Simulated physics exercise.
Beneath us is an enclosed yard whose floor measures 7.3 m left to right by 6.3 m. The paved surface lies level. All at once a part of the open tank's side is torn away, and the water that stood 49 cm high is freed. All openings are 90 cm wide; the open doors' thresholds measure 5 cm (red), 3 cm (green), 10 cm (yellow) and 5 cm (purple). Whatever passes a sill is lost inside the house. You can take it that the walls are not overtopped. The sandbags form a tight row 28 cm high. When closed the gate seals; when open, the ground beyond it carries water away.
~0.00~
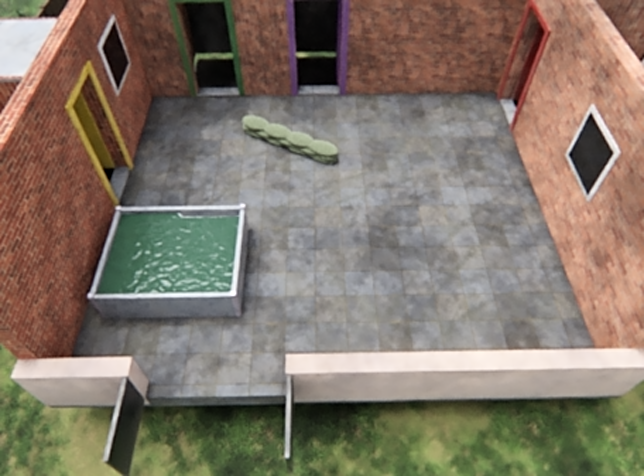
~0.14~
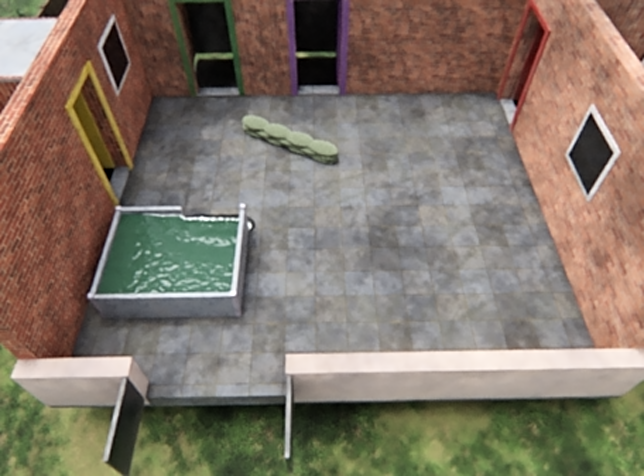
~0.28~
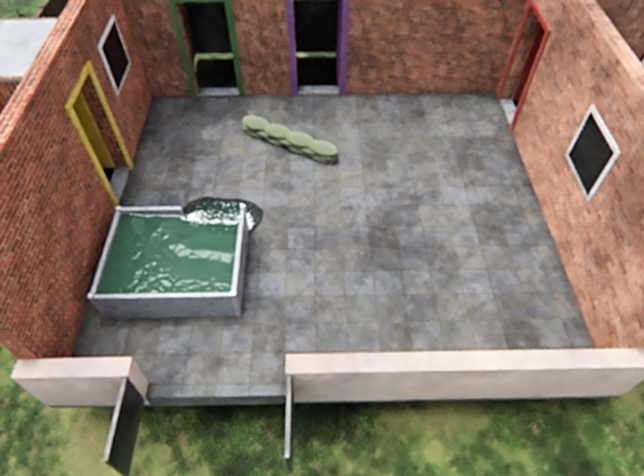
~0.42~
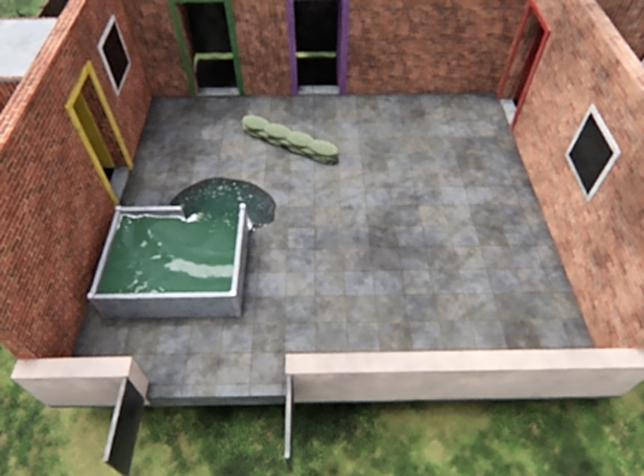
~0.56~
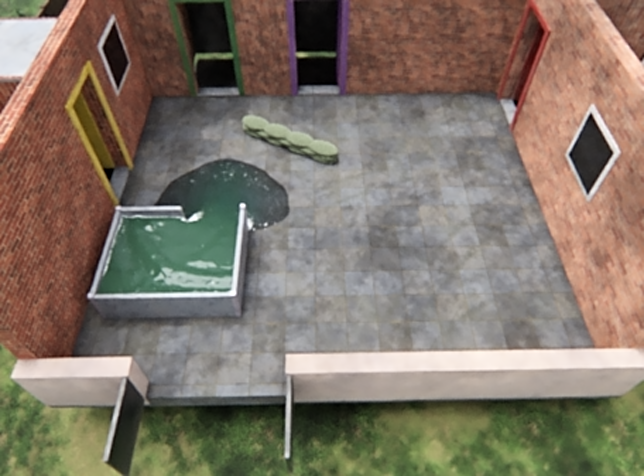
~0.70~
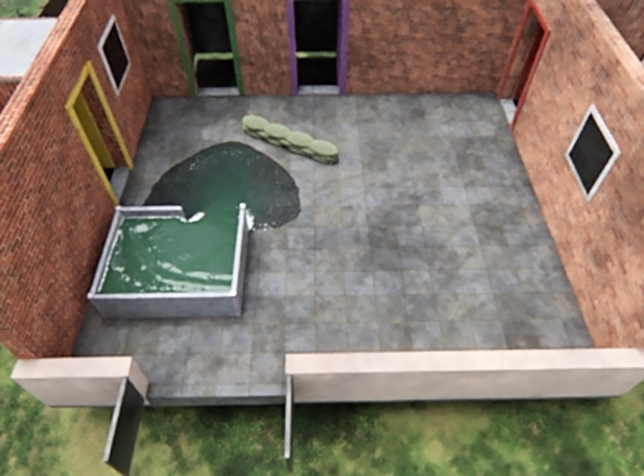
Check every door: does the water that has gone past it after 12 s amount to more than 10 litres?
Red door: It does not. Green door: It does. Yellow door: It does not. Purple door: It does not.
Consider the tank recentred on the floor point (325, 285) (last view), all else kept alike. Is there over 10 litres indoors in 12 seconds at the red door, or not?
Against the limit, the red door gets more than that.
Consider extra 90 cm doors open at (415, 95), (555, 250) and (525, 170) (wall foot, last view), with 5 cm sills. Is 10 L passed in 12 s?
Check each in turn: The first fails, the second fails, the third fails.
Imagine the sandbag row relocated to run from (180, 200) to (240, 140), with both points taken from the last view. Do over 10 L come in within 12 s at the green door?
Green: Within it.
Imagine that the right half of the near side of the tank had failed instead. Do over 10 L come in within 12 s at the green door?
Then the green door ends up within bounds.
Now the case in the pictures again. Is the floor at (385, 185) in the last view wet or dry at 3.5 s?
Soaked.
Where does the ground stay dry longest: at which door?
Red.
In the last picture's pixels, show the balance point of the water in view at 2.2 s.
About (208, 220).
After 1.4 s water covers 15 % of the floor and is deepest (26 cm) near (231, 225); red door not reached, green door 3 cm at the sill, 0 L in, yellow door 1 cm at the sill, 0 L in, purple door not reached.
After 2.2 s water covers 25 % of the floor and is deepest (22 cm) near (259, 152); red door not reached, green door 7 cm at the sill, 34 L in, yellow door 2 cm at the sill, 0 L in, purple door not reached.
After 3.5 s water covers 30 % of the floor and is deepest (18 cm) near (174, 117); red door not reached, green door 10 cm at the sill, 103 L in, yellow door 2 cm at the sill, 0 L in, purple door 1 cm at the sill, 0 L in.
After 7.0 s water covers 55 % of the floor and is deepest (10 cm) near (113, 226); red door 1 cm at the sill, 0 L in, green door 9 cm at the sill, 211 L in, yellow door 6 cm at the sill, 0 L in, purple door 2 cm at the sill, 0 L in.
After 12.0 s water covers 80 % of the floor and is deepest (6 cm) near (135, 226); red door 4 cm at the sill, 0 L in, green door 5 cm at the sill, 261 L in, yellow door 4 cm at the sill, 0 L in, purple door 2 cm at the sill, 0 L in.
